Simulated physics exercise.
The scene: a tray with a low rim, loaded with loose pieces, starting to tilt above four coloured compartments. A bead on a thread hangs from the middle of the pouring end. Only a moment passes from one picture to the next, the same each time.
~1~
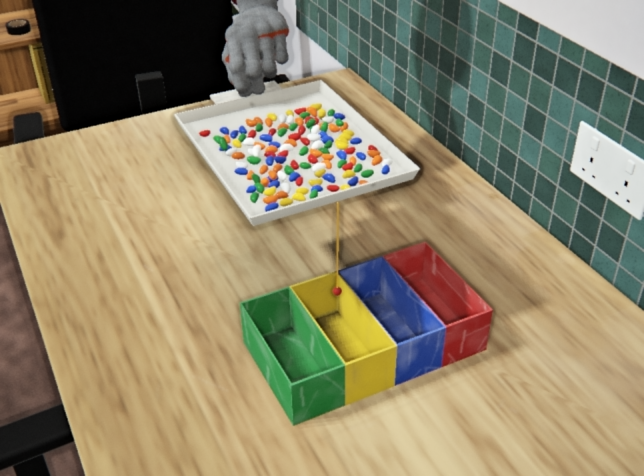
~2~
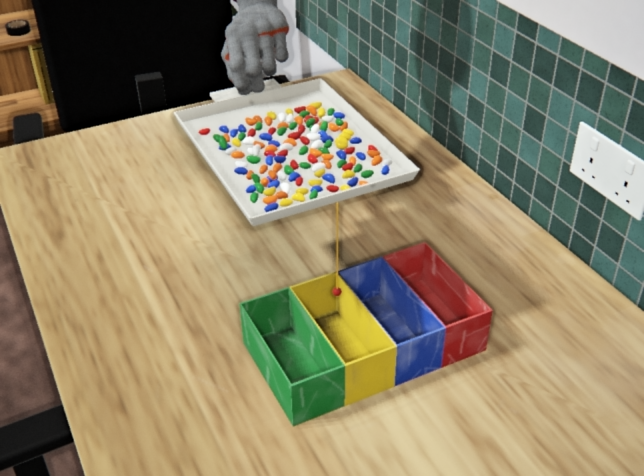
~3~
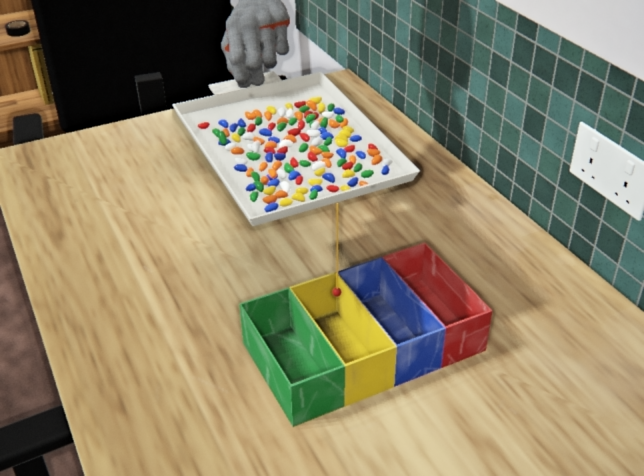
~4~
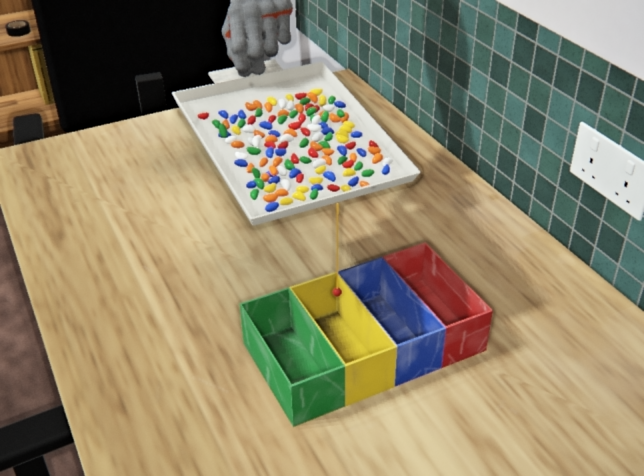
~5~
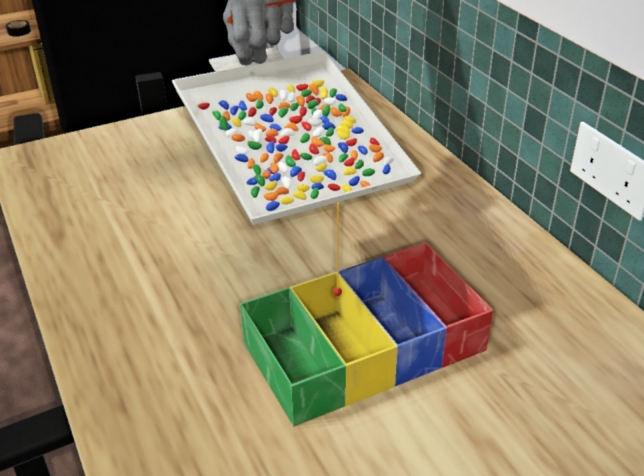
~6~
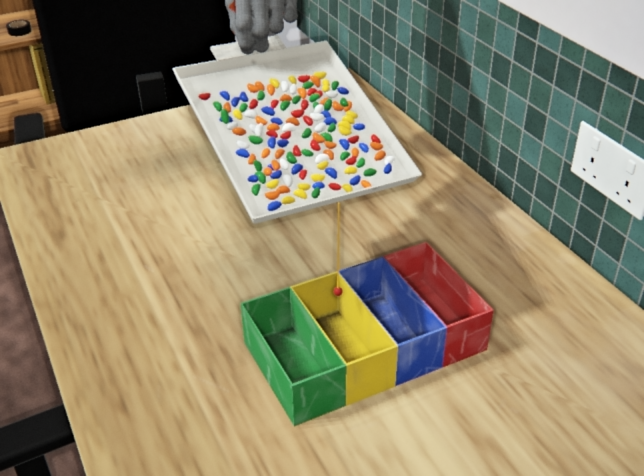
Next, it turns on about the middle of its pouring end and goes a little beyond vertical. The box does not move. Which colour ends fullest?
Fullest: The blue cell.
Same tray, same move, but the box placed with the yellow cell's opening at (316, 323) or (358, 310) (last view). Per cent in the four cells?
The first gives 90 %, the second 90 %.
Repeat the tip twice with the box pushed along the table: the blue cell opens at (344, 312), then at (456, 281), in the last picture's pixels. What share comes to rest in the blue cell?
Near 30 % and 10 %.
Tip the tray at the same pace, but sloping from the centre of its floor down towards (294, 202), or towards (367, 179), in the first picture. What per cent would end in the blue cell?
The first gives 0 %, the second 50 %.
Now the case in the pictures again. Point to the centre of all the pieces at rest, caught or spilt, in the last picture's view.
Close to (386, 355).
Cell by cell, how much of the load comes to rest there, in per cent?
In per cent, green cell 20, yellow cell 20, blue cell 40 and red cell 20.
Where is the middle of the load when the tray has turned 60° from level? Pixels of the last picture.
Around (345, 162).
Just after the last frame, tray tipped steeply; almost all on the tray; just a few falling or outside the box.
A moment on, tray tipped right over; roughly a quarter on the tray; about a tenth in the blue cell; about a tenth in the green cell; about a tenth in the yellow cell; about a tenth in the red cell; roughly a third falling or outside the box.
Further on, tray tipped past a quarter turn; roughly a third in the blue cell; roughly a quarter in the yellow cell; roughly a quarter in the green cell; roughly a quarter in the red cell; just a few falling or outside the box.
When it is over, tray tipped past a quarter turn; roughly a third in the blue cell; roughly a quarter in the yellow cell; roughly a quarter in the green cell; roughly a quarter in the red cell; just a few outside the box.
